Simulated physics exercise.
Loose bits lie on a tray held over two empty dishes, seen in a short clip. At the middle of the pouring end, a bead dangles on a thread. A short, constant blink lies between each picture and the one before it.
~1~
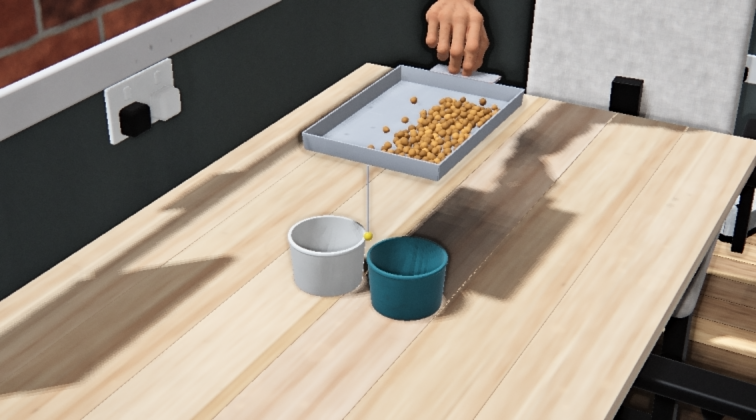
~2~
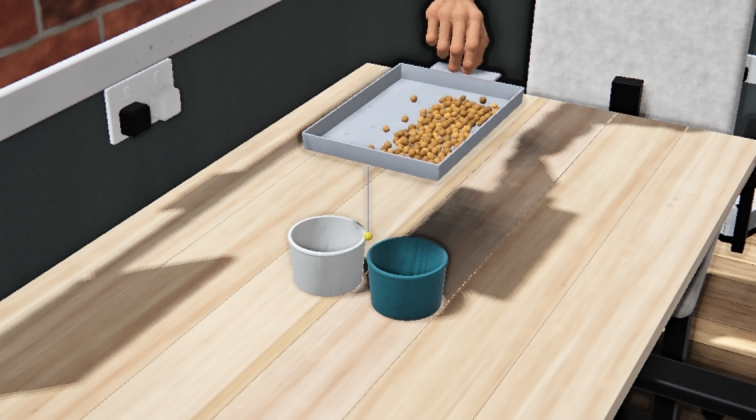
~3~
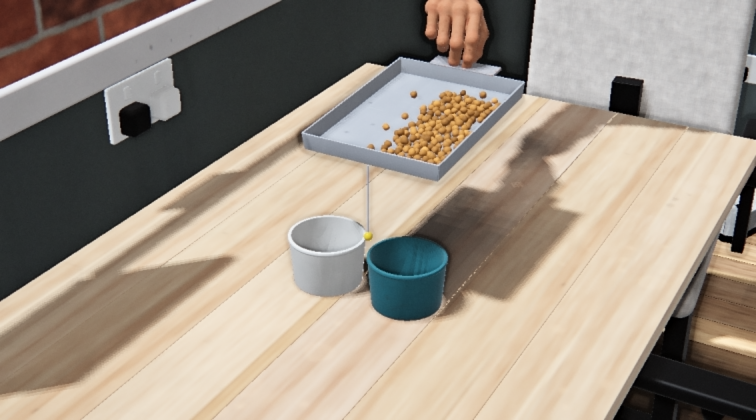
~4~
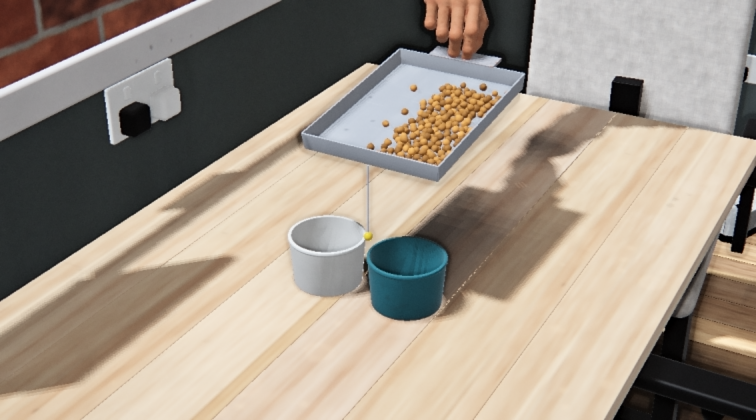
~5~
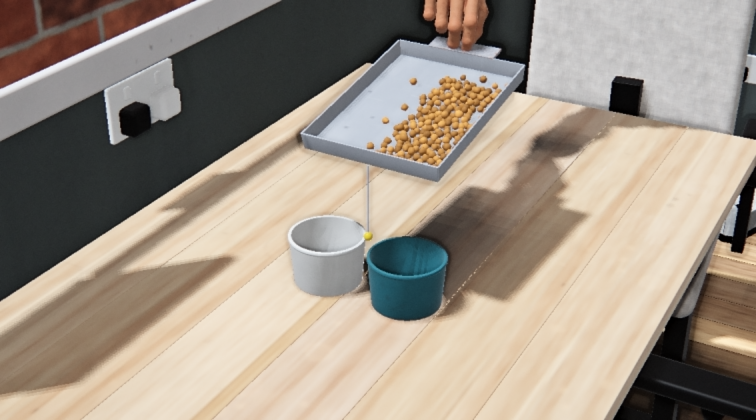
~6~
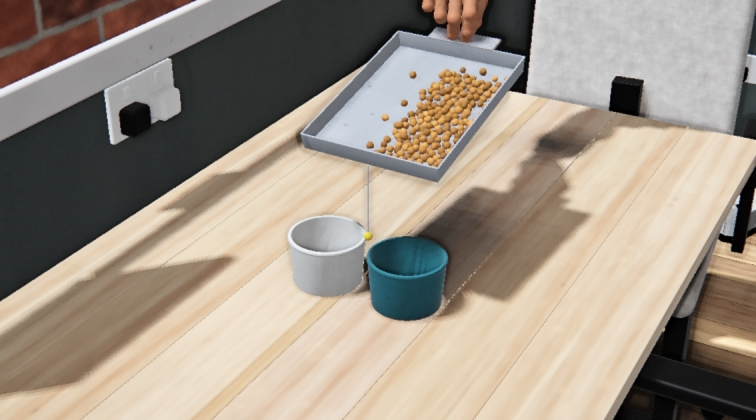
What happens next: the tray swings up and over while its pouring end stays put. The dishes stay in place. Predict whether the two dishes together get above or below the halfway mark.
Below.
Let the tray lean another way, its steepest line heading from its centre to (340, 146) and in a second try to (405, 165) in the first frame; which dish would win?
The left-side dish first and The right-side dish second.
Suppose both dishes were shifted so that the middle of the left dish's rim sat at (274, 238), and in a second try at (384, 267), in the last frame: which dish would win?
In turn: The right-side dish; the left-side dish.
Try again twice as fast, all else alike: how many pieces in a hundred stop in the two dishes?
Roughly 10 percent.
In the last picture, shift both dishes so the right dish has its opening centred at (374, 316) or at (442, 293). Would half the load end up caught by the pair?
Place 1: Lower than half; place 2: Higher than half.
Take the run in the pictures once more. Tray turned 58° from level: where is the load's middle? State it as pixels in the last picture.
Somewhere around pixel (407, 131) in the last picture.
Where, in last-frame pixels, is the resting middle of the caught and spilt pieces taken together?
About pixel (358, 341).
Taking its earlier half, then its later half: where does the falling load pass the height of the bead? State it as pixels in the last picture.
First half (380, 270); second half (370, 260).
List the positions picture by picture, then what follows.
In the first frame, corners of the pouring end at (305, 133) and (438, 164), level; middle of the load at (443, 133), roasted chickpeas; left dish at (308, 269); right dish at (389, 293); bead on its thread at (368, 236).
In the second frame, corners of the pouring end at (305, 133) and (438, 164), level; middle of the load at (443, 133).
In the third frame, corners of the pouring end at (304, 133) and (438, 165), tipped barely, level across its low end; middle of the load at (443, 130).
In the fourth frame, corners of the pouring end at (304, 133) and (438, 165), tipped a little, level across its low end; middle of the load at (443, 126).
In the fifth frame, corners of the pouring end at (303, 133) and (437, 166), tipped a little, level across its low end; middle of the load at (443, 123).
In the sixth frame, corners of the pouring end at (303, 133) and (437, 167), tipped a little, level across its low end; middle of the load at (443, 119); left dish at (308, 269); right dish at (389, 293).
Soon after the last picture, tray tipped steeply; nearly all on the tray; a stray few outside both; a stray few in the air.
A little later, tray tipped right over; most on the tray; a stray few in the right dish; a small part outside both; a small part in the air.
Later still, tray tipped past a quarter turn; a small part in the right dish; a stray few in the left dish; nearly all outside both.
At rest, tray tipped past a quarter turn; a small part in the right dish; a stray few in the left dish; nearly all outside both.
